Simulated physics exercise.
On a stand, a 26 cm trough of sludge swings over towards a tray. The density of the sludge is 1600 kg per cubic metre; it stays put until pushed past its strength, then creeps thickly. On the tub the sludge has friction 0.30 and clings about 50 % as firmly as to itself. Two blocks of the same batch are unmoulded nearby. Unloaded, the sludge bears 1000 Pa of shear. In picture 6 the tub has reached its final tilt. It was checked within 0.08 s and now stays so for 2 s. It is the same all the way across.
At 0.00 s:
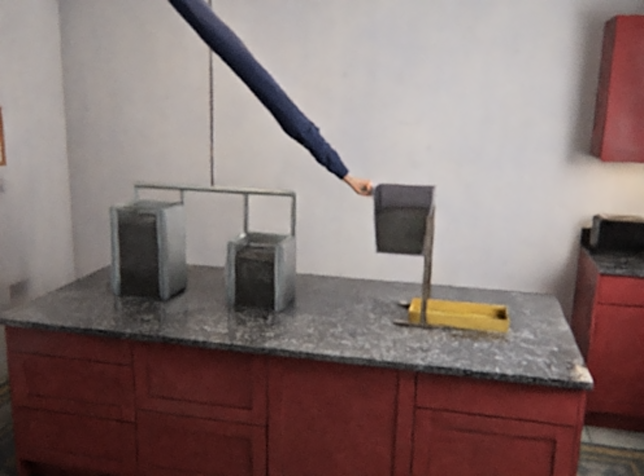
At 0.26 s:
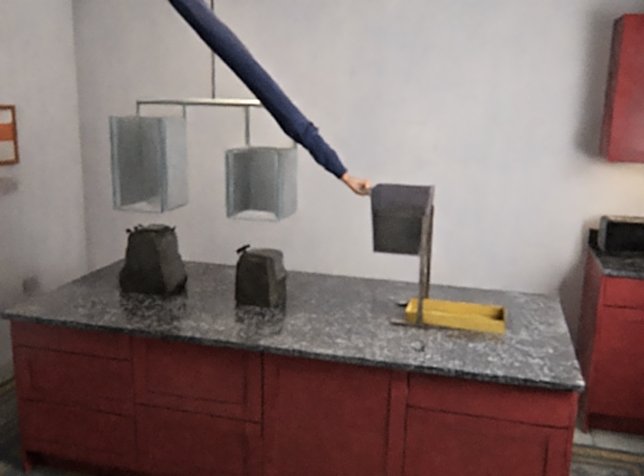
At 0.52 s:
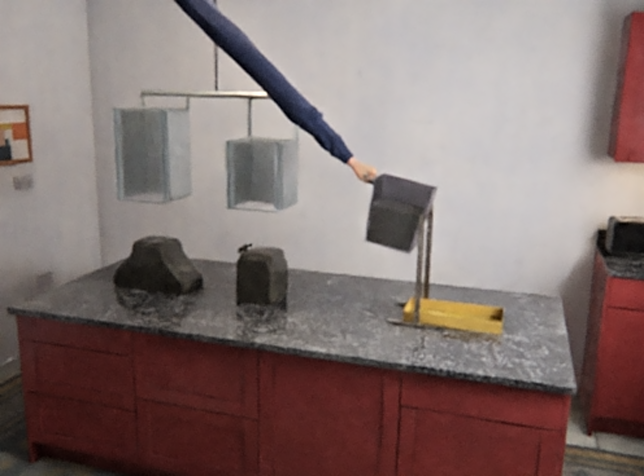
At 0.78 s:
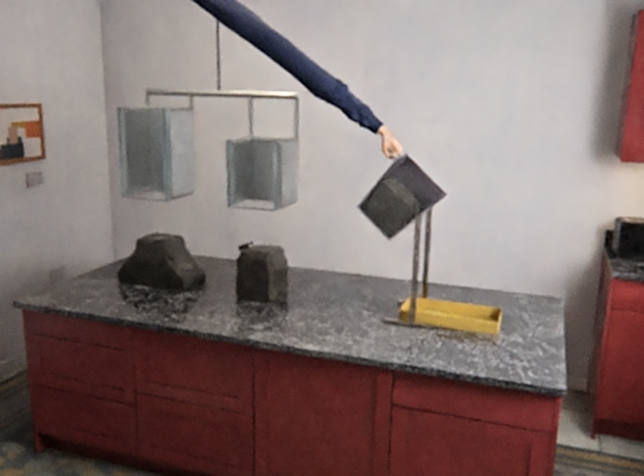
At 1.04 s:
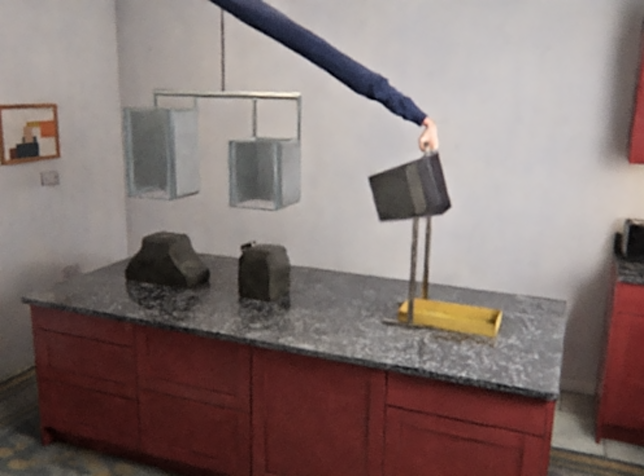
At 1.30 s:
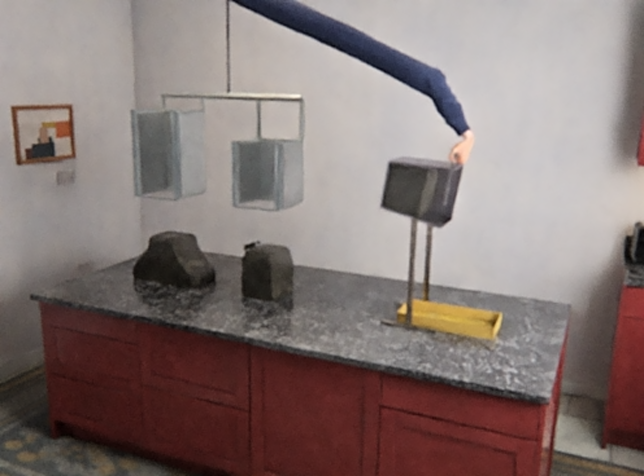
To begin with, two moulds lift off dark blocks on a speckled counter, and the left block slumps lower and wider while the right one barely changes. Then a blue-sleeved arm swings a dark tub clockwise above a yellow tray until it lies on its side, with nothing seen pouring out.
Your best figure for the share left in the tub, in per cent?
About 100 %.
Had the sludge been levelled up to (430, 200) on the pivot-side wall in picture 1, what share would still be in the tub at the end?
In that case some 0 per cent.
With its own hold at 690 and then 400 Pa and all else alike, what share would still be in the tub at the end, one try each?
In turn about 45 %, 14 %.
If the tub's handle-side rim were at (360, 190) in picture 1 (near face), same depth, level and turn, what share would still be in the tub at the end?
Then about 0 %.
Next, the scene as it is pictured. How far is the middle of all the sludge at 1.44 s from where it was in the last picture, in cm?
Some 3 cm.
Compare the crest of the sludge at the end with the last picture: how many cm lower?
Some 4 cm.
By 1.44 s, the tub is at 98 degrees and holds 100 %.
By 1.61 s, the tub is at 98 degrees and holds 100 %.
By 1.78 s, the tub is at 98 degrees and holds 100 %.
By 1.95 s, the tub is at 98 degrees and holds 100 %.
By 3.30 s, at the end, the tub is at 98 degrees and holds 100 %.
